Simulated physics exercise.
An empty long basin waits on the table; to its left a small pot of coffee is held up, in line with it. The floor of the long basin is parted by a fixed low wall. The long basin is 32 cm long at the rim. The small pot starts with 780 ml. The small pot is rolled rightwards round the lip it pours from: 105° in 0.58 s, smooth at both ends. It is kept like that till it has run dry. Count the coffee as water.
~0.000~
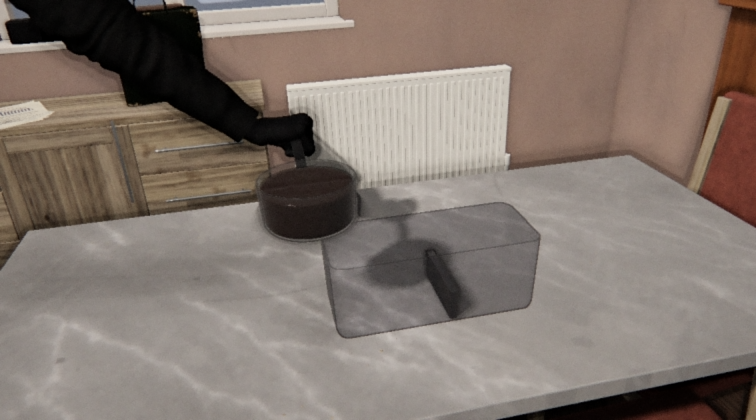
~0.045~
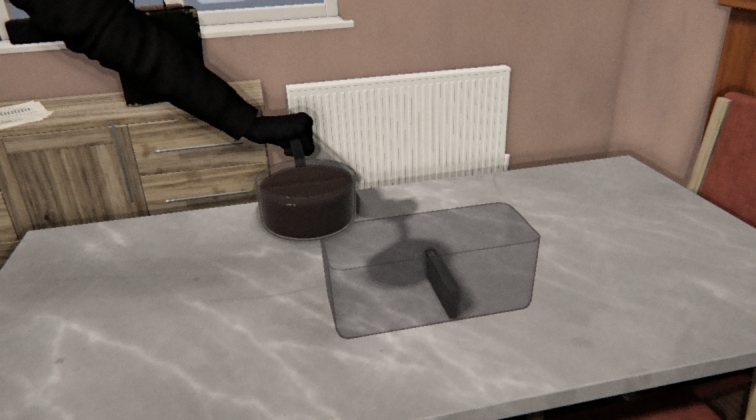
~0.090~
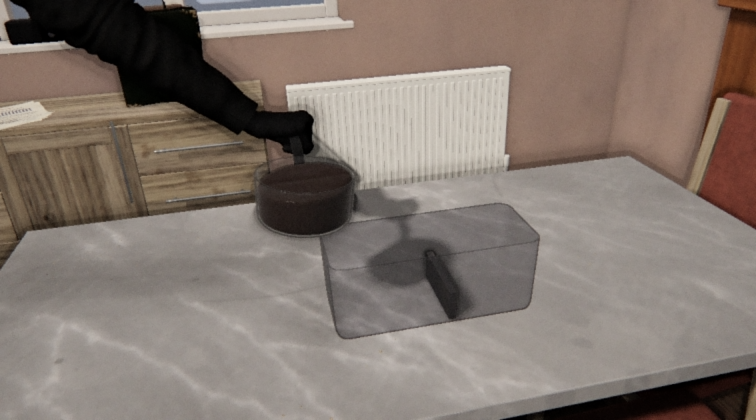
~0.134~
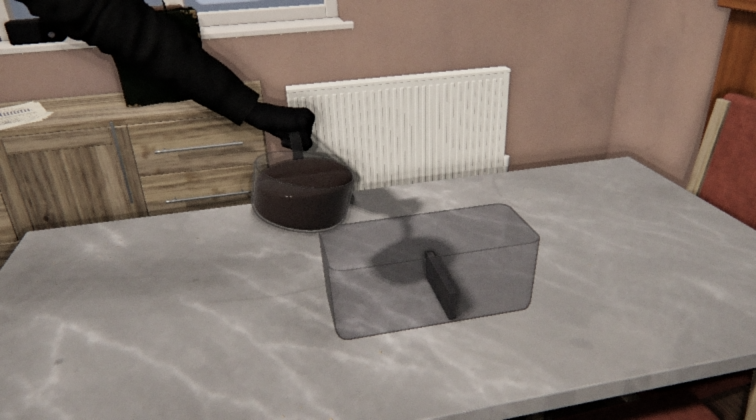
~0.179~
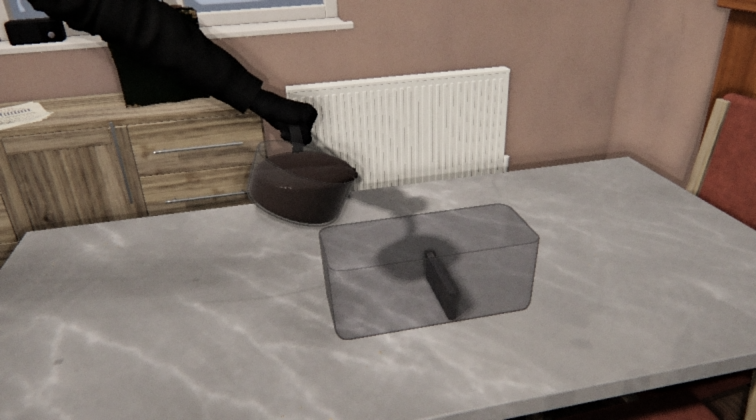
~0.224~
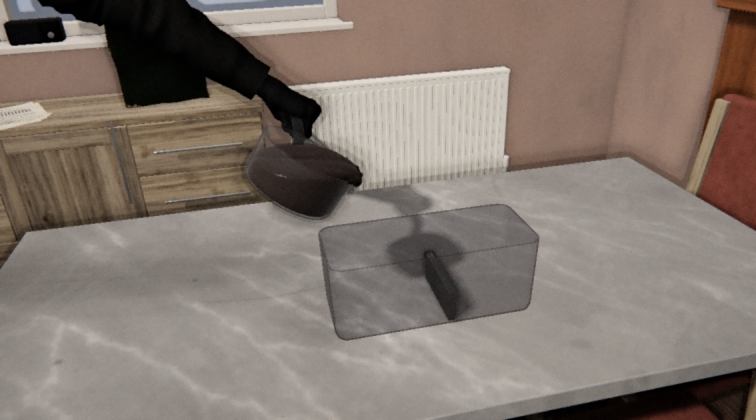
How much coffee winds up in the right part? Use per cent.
Roughly 37 per cent is past the wall.
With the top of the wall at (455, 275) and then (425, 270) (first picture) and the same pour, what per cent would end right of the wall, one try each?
In turn about 20 and 65 per cent.
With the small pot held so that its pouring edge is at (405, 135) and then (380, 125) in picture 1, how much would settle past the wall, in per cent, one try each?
In turn about 70 and 65 per cent.
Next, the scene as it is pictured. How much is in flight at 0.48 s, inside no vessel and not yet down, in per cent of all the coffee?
Near 54 in a hundred.
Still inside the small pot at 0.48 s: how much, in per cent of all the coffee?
About 32 per cent.
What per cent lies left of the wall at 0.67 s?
About 42 per cent.
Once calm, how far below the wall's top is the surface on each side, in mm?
Left about 30 mm, right about 34 mm.
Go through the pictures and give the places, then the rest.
The first frame shows tilt 0°; pouring edge (355, 173); surface from (259, 189) to (353, 177); the long basin's rim runs from (325, 249) to (525, 220); the wall's top is at (441, 271).
The second frame shows tilt 2°; pouring edge (354, 174); surface from (259, 189) to (352, 176).
The third frame shows tilt 6°; pouring edge (354, 174); surface from (257, 186) to (351, 173).
The fourth frame shows tilt 13°; pouring edge (353, 175); surface from (254, 181) to (352, 169).
The fifth frame shows tilt 23°; pouring edge (353, 175); surface from (251, 171) to (351, 170); 2 per cent is over the edge.
The sixth frame shows tilt 34°; pouring edge (352, 175); surface from (250, 159) to (347, 165); 5 per cent is over the edge.
After 0.48 s the tilt is 98° and 33 per cent is still to pour, 13 is left of the wall and 0 right of it.
After 0.67 s the tilt is 105° and 3 per cent is still to pour, 42 is left of the wall and 45 right of it.
After 0.87 s the tilt is 105° and 0 per cent is still to pour, 52 is left of the wall and 29 right of it.
After 1.08 s the tilt is 105° and 0 per cent is still to pour, 59 is left of the wall and 37 right of it.
In the end 60 per cent lies left of the wall, 37 right of it and 3 outside.
